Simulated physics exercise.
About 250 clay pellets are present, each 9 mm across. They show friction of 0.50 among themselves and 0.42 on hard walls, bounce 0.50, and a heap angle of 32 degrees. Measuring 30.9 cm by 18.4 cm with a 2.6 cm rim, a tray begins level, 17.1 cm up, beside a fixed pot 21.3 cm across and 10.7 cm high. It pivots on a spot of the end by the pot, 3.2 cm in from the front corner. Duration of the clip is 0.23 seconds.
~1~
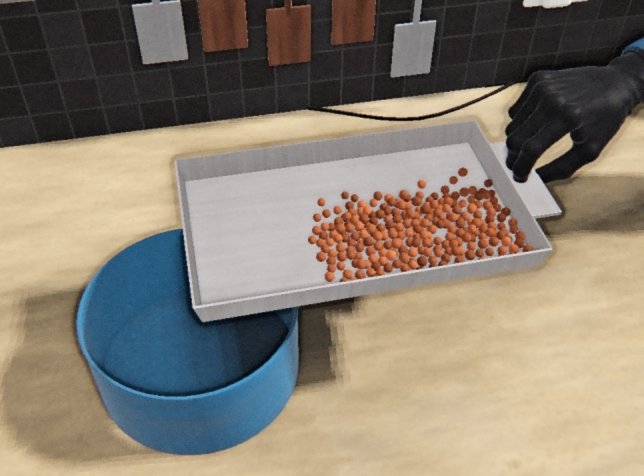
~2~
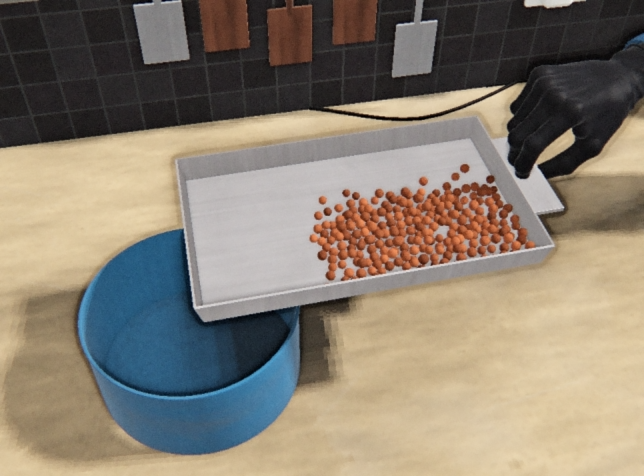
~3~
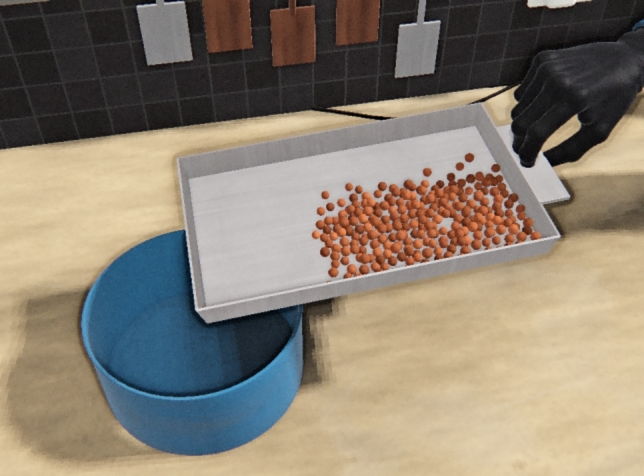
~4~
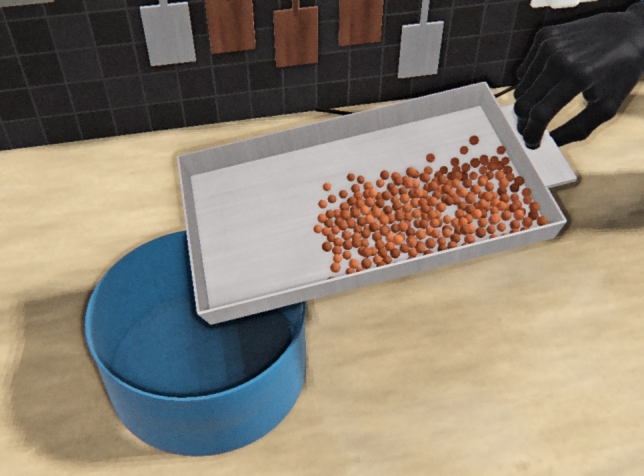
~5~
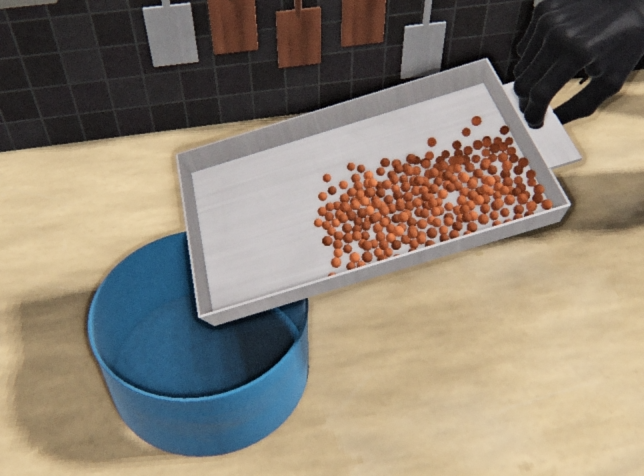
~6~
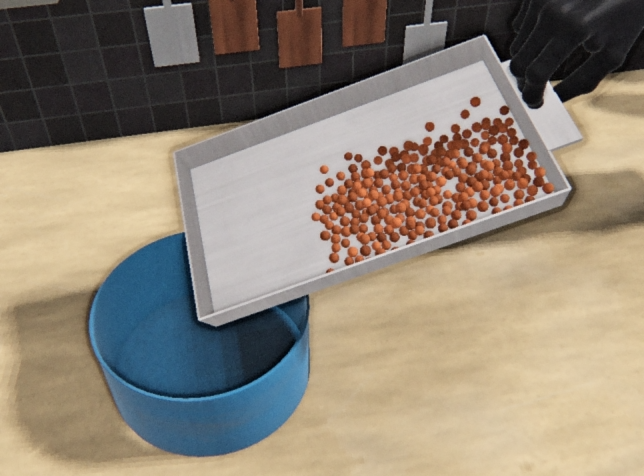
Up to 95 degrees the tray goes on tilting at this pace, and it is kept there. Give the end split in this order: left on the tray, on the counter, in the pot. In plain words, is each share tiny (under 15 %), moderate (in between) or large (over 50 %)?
Left on the tray: Tiny; counter: Moderate; pot: Large.
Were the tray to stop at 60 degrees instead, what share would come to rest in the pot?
It would be near 20 per cent.
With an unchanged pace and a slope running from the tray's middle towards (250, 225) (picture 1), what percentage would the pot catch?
Around 75 percent of them.
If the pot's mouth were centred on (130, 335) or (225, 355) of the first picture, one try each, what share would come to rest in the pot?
First try about 95 per cent, second try about 80 per cent.
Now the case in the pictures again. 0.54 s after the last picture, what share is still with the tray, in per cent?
I'd put it at roughly 70 per cent.
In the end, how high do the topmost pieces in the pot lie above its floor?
My guess is around 2.0 centimetres.
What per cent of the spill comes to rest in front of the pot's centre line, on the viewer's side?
Share: Some 100 %.
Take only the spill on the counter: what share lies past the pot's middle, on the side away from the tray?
Share: Around 100 %.
Then, 0.32 s after the last picture, tilt 56 degrees; the tray holds 100 %, the pot 0 %.
Then, 0.54 s after the last picture, tilt 81 degrees; the tray holds 70 %, the pot 10 %.
Then, 0.88 s after the last picture, tilt 95 degrees; the tray holds 10 %, the pot 60 %.
In the end, tray 0 %, counter 30 %, pot 70 %.
